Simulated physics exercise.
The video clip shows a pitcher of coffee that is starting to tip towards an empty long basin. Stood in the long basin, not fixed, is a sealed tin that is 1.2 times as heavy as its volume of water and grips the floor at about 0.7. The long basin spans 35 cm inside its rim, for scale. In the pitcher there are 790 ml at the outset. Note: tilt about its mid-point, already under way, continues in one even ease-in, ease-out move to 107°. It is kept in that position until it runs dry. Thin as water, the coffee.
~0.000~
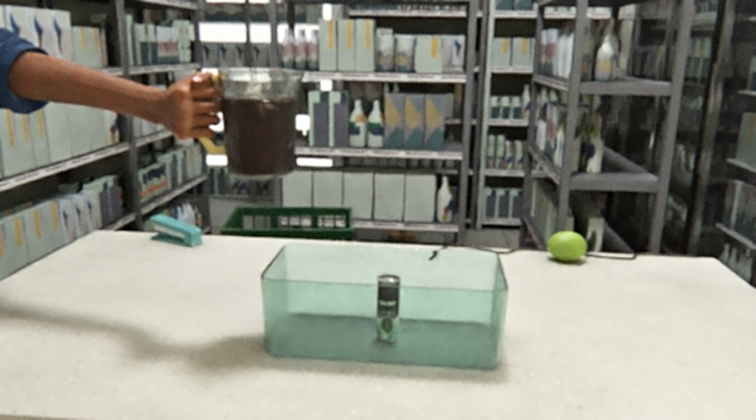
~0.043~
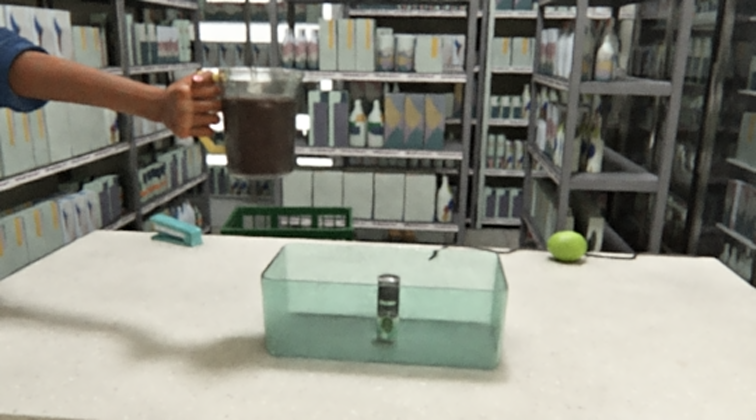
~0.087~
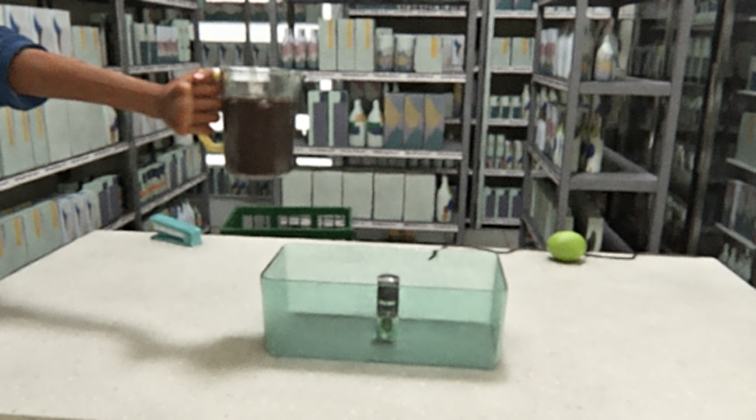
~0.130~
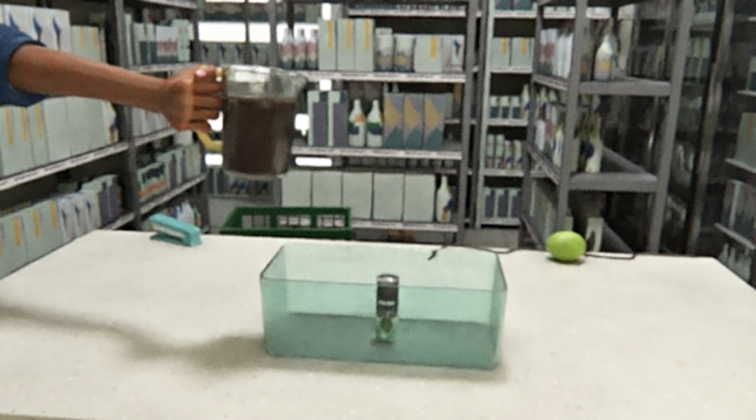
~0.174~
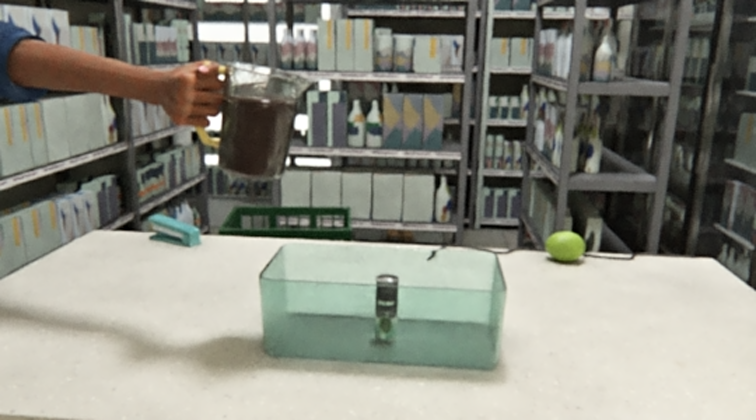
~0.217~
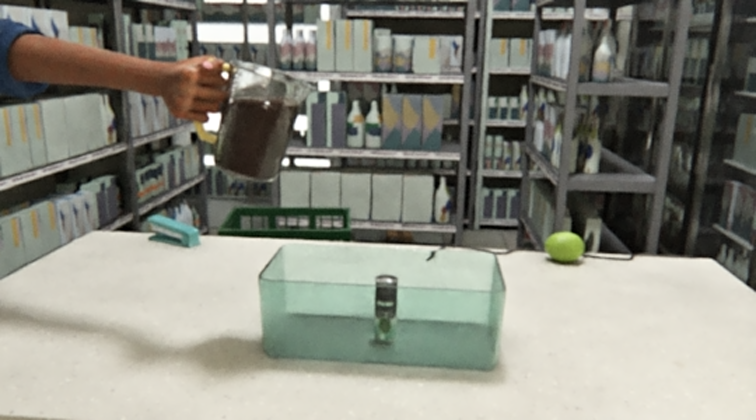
In a storeroom, a hand gradually tilts a glass pitcher of dark liquid rightward.
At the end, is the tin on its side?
It comes down.
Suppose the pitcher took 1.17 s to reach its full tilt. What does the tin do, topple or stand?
Well, the tin simply tips.
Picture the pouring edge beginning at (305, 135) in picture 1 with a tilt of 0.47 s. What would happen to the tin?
Then it stays on its base.
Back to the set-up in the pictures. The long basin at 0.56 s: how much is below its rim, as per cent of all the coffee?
At that time the basin holds about 0 per cent of the liquid.
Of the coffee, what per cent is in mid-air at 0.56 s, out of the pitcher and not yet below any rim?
Near 14 per cent of it all.
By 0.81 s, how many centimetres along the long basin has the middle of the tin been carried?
Centre to centre, close to 1 cm.
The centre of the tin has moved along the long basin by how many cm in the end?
In the end the tin's centre has shifted about 10.0 centimetres.
After 0.56 s the tilt is 78° and 86 per cent is still to pour; the tin stands where it began.
After 0.81 s the tilt is 106° and 31 per cent is still to pour; the tin stands 1 cm from where it began.
After 1.07 s the tilt is 107° and 3 per cent is still to pour; the tin lies on its side.
After 1.36 s the tilt is 107° and 0 per cent is still to pour; the tin lies on its side.
In the end the tin lies on its side.
